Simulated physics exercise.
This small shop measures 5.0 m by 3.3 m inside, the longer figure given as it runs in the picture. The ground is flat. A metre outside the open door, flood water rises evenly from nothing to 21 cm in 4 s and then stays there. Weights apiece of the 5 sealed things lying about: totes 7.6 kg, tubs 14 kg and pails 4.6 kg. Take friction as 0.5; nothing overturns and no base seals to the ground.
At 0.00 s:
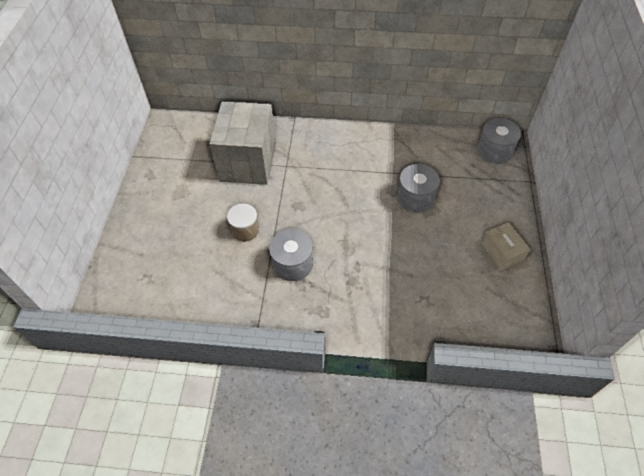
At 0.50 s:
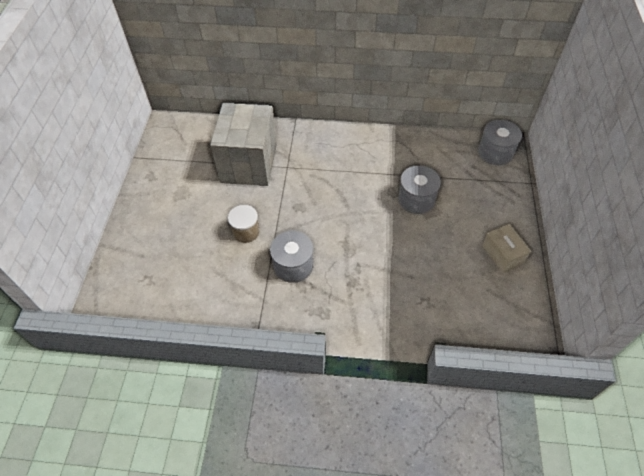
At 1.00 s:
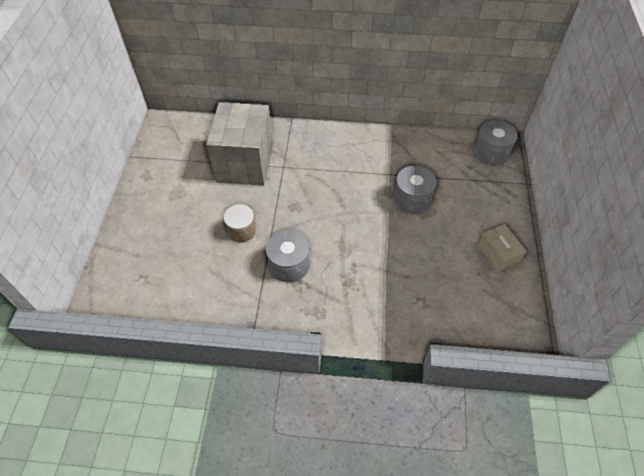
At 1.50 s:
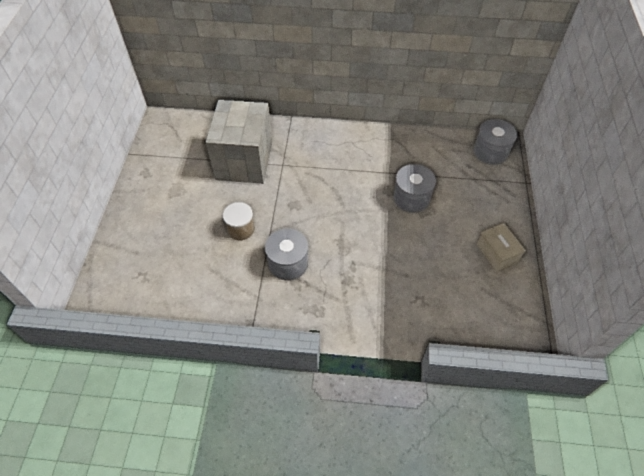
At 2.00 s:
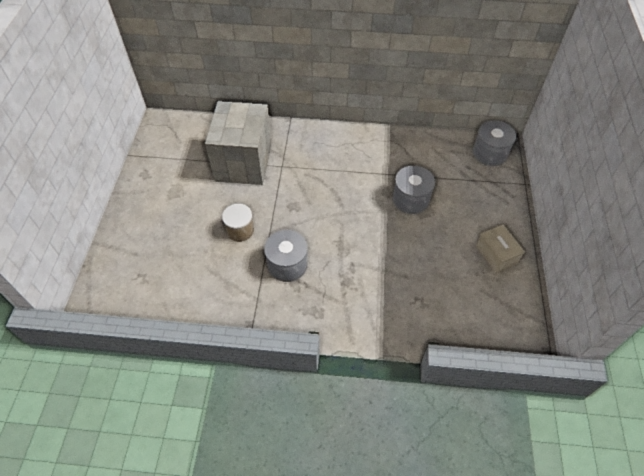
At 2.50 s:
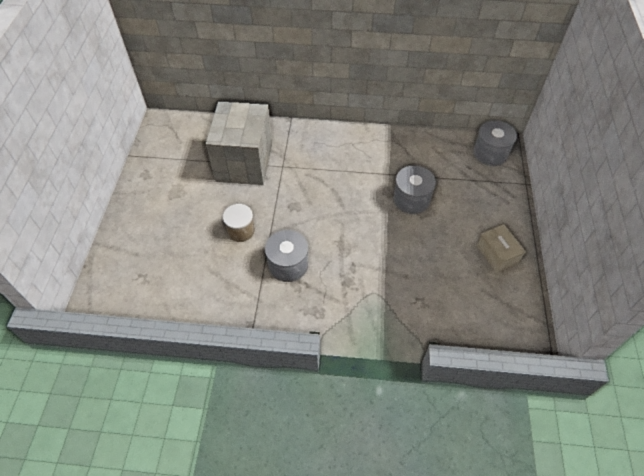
Small walled shop with open doorway, greenish water spreading over the tiles outside, then edging in across the threshold, objects staying still.
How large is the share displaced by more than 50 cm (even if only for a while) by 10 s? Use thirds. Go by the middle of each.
It is not even a third.
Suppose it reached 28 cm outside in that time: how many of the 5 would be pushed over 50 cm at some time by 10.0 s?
Then 2.
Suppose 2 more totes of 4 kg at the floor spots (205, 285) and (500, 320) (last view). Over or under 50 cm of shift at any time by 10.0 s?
In that order: Under, less.
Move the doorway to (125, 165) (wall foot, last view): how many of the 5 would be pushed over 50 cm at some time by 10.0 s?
Then 0.
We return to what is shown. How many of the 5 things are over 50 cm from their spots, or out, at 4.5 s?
By then 0.
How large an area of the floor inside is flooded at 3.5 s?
Roughly 3.0 m2.
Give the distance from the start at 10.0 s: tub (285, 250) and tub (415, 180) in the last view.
In that order: 0 cm, 30 cm.
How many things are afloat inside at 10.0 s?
3 of them.
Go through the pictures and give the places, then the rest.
The first frame shows a tote at (508, 241) rests on the ground; a tub at (291, 247) rests on the ground; 0.0 m2 under water; 0 of 5 have shifted.
The second frame shows a tote at (509, 242), on the bottom; a tub at (292, 248) rests on the ground; 0.0 m2 under water; 0 of 5 have shifted.
The third frame shows a tote at (504, 242), on the bottom; a tub at (288, 248), on the bottom; water covers 0.0 m2; 0 of 5 have shifted.
The fourth frame shows a tote at (503, 241) rests on the ground; a tub at (287, 246), on the bottom; 0.0 m2 under water; 0 of 5 have shifted.
The fifth frame shows a tote at (503, 243), on the bottom; a tub at (286, 247) rests on the ground; 0.0 m2 under water; 0 of 5 have shifted.
The sixth frame shows a tote at (503, 243) rests on the ground; a tub at (287, 248) rests on the ground; 0.4 m2 under water; 0 of 5 have shifted.
After 3.5 s 0 of 5 are over 50 cm from their spots; 0 afloat.
After 4.5 s 0 of 5 are over 50 cm from their spots; 0 afloat.
After 7.0 s 0 of 5 are over 50 cm from their spots; 1 afloat.
After 10.0 s 0 of 5 are over 50 cm from their spots, and 0 have been at some point; 3 afloat.
